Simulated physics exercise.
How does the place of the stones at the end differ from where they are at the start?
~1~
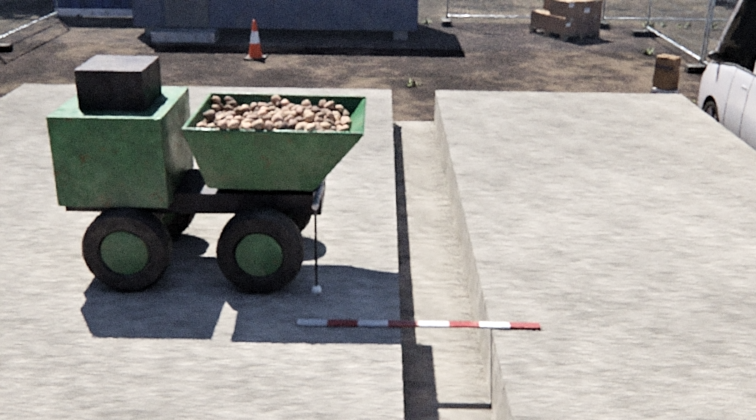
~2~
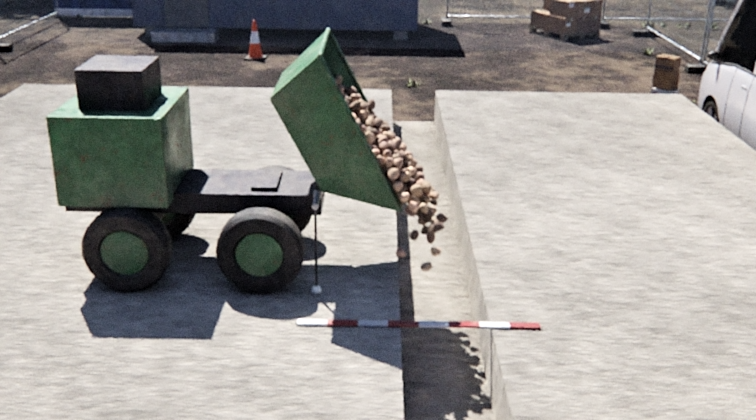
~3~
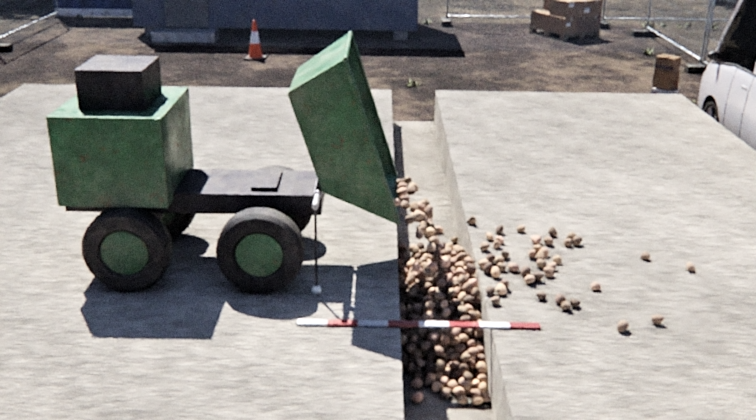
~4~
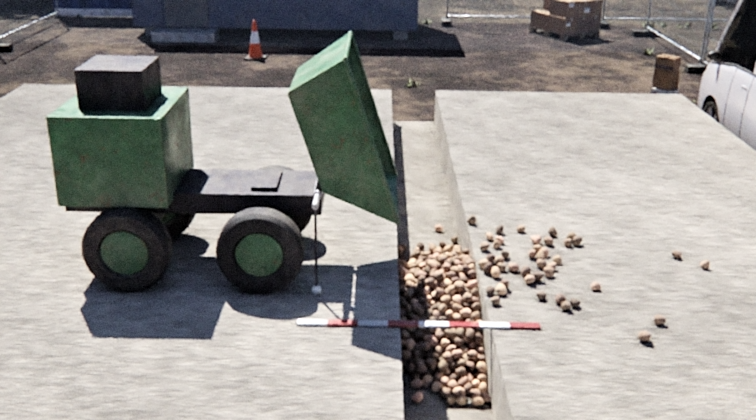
At the start the stones are heaped in the green body of the dumper. At the end most of them lie lower down and to the right, piled in the trench, with a few scattered on the slab beyond it.
